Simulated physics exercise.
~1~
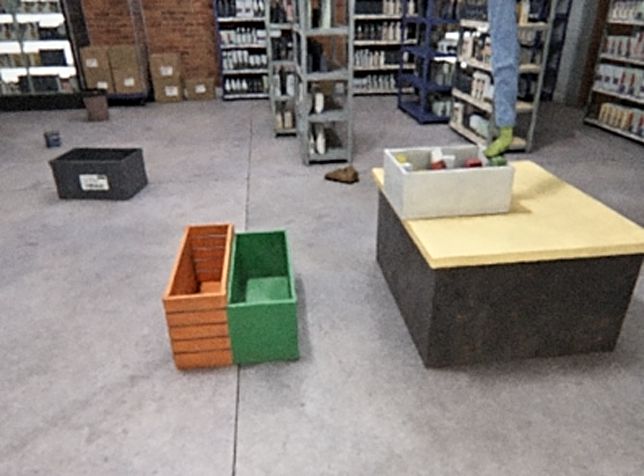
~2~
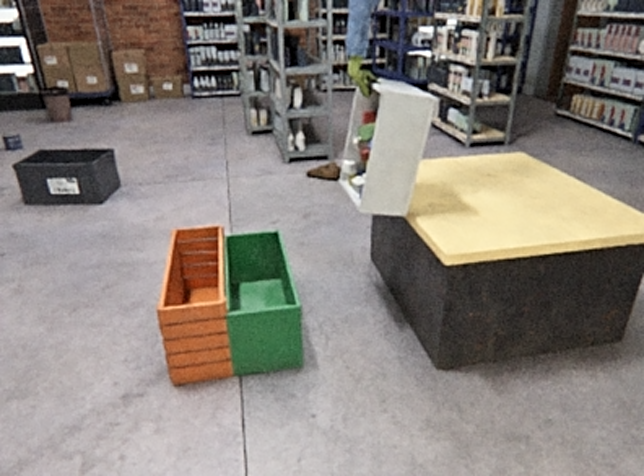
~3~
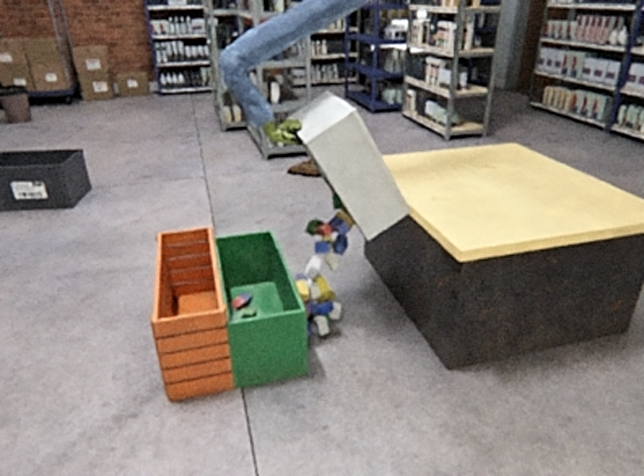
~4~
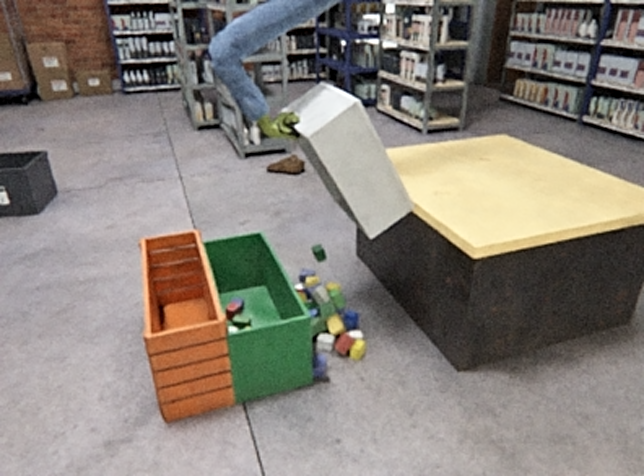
A blue arm tips a white box, spilling toy bricks mostly beside the green trough.
